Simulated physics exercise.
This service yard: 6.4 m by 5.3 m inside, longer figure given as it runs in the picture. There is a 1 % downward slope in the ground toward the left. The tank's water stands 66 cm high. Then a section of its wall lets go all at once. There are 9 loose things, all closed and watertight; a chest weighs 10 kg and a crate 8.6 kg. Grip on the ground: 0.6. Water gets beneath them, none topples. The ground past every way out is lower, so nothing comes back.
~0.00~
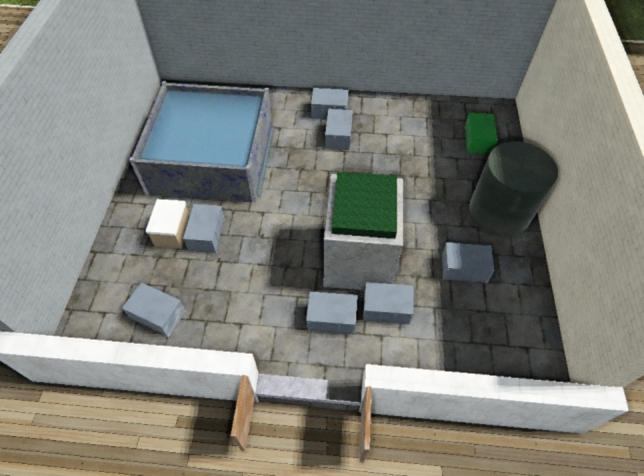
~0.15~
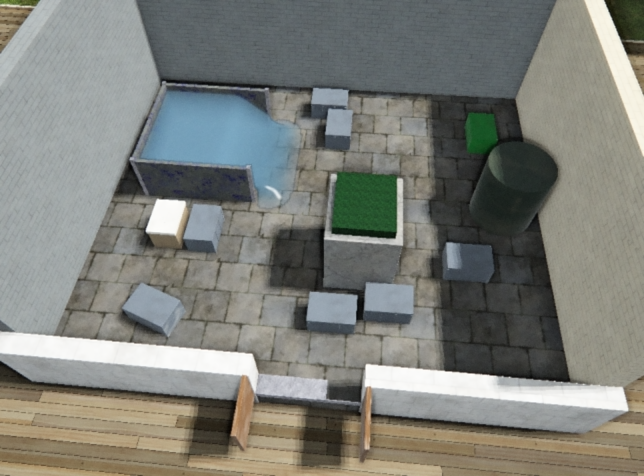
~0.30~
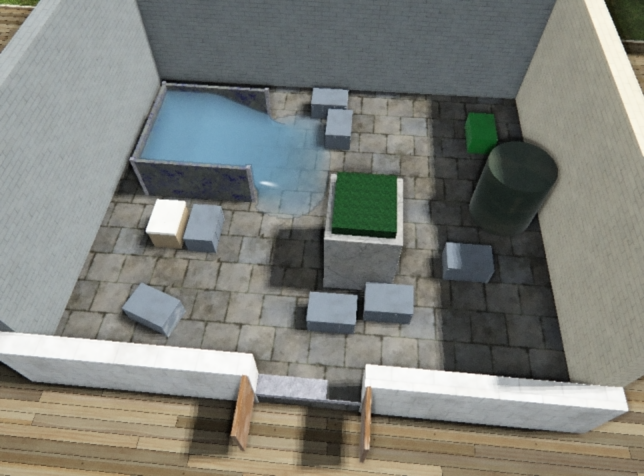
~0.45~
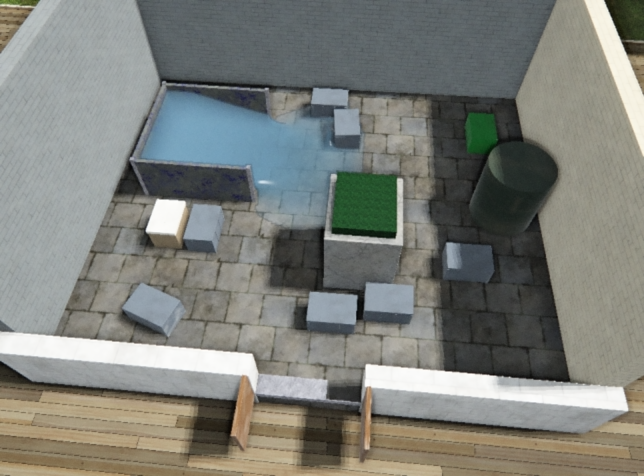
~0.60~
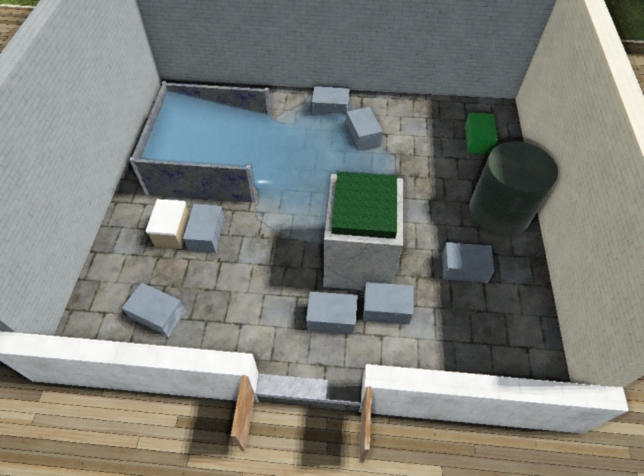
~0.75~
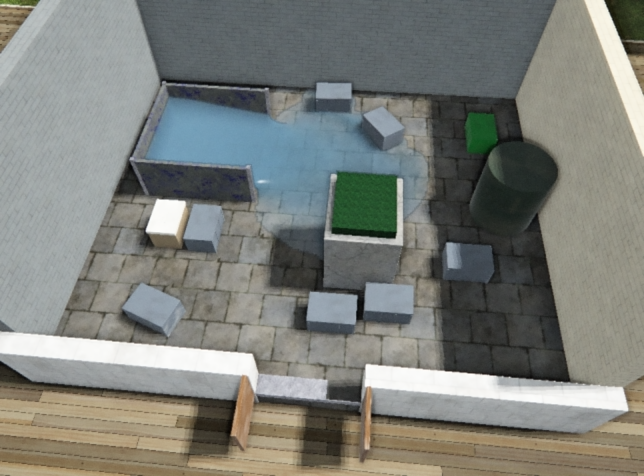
The clip opens on a walled yard with a full tank of water at the upper left and scattered boxes on the paving. The tank's right side gives way and water spreads rightward toward the green-topped block. It then pushes one grey box right, turning it, and slightly shifts another beside it.
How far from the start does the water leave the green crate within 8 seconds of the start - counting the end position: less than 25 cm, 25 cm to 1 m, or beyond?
Well, as for the green crate, it gets moved a long way.
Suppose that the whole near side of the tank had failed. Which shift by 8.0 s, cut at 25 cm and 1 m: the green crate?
Outcome for the green crate: It remains nearly still.
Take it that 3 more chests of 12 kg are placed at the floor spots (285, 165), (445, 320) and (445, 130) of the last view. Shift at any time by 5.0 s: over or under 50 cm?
Respectively: Greater, smaller, greater.
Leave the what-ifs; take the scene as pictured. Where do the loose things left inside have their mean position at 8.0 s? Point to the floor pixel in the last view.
At about (228, 236).
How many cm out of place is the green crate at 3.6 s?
I'd put it at around 60 cm.
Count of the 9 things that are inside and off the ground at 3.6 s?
The number is 3.
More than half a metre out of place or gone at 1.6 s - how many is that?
That would be 1.
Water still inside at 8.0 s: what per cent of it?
96 % or so.
After 1.6 s the green crate is near (510, 123), 0.4 m from its start, aground; 0 of 9 are out; 2 afloat.
After 3.6 s the green crate is near (516, 137), 0.6 m from its start, afloat; 0 of 9 are out; 3 afloat.
After 5.6 s the green crate is near (472, 159), 0.8 m from its start, afloat; 0 of 9 are out; 6 afloat.
After 8.0 s the green crate is near (414, 208), 2.1 m from its start, afloat; 0 of 9 are out; 7 afloat.
